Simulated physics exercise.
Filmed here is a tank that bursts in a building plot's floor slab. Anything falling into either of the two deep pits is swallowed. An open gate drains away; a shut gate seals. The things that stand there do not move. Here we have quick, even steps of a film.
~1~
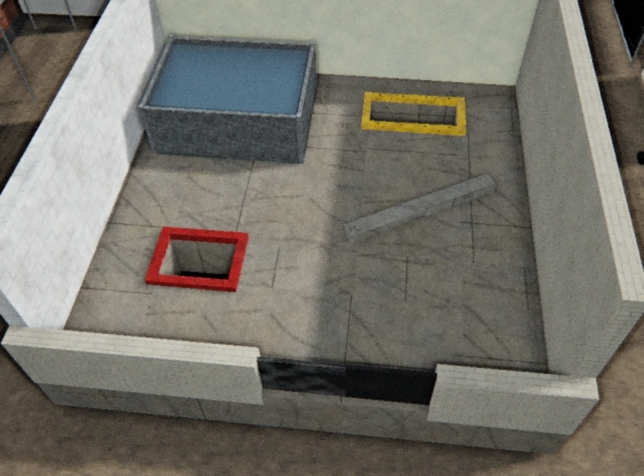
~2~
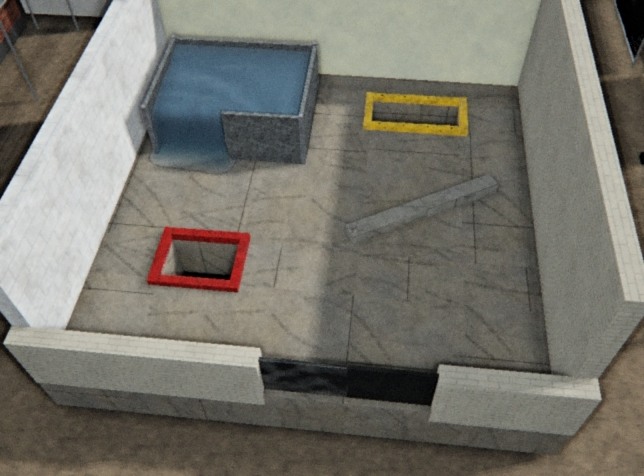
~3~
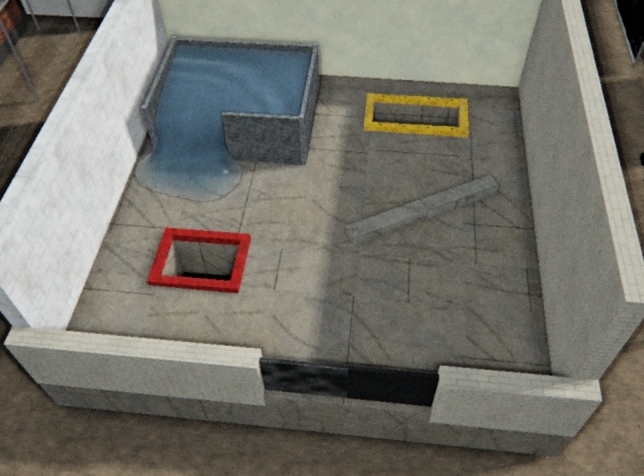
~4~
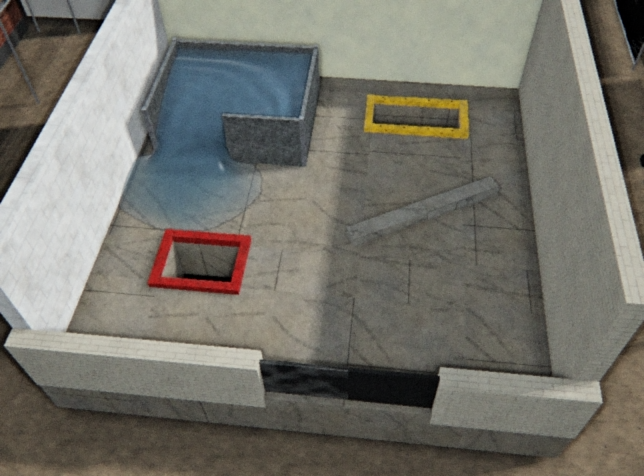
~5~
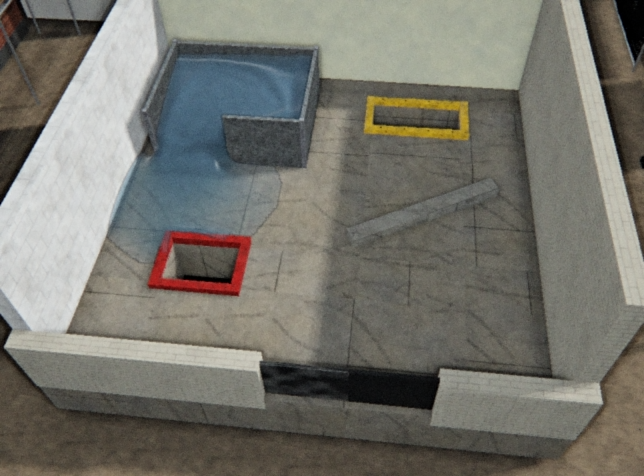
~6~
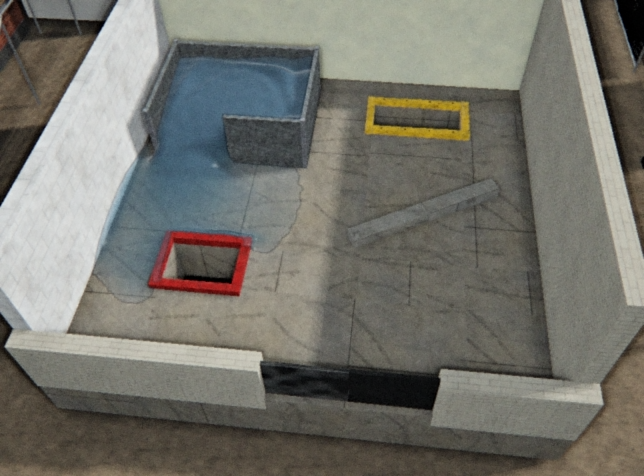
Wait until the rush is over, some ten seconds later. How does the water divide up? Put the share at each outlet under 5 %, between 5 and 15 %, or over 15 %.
In order: Gate: Short of five per cent; red pit: Beyond fifteen per cent; yellow pit: Short of five per cent.
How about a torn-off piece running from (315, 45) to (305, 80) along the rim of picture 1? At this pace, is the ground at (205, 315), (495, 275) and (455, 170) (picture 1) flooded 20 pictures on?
As listed: Not flooded, awash, under water.
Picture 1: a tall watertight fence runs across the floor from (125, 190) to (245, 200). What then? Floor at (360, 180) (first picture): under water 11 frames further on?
Submerged.
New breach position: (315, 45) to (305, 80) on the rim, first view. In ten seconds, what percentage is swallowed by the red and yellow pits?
In percent: Red 0, yellow 35.
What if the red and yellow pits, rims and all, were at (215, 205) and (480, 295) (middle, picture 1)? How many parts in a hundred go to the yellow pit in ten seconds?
Roughly 15 per cent ends up in the yellow pit.
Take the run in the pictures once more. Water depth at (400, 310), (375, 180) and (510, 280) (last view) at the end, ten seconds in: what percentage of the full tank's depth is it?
The three come to some 12, 6 and 16 per cent respectively.
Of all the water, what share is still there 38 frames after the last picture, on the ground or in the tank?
Near 80 in a hundred.
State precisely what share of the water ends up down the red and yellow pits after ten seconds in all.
Estimates: 22 % and 0 %.
A moment on, water covers 25 % of the floor; the gate 0 %, the red pit 6 %, the yellow pit 0 %.
Next, water covers 40 % of the floor; the gate 0 %, the red pit 11 %, the yellow pit 0 %.
Then, water covers 60 % of the floor; the gate 0 %, the red pit 16 %, the yellow pit 0 %.
Later, water covers 85 % of the floor; the gate 0 %, the red pit 20 %, the yellow pit 0 %.
In the end, water covers 95 % of the floor; the gate 0 %, the red pit 21 %, the yellow pit 0 %.
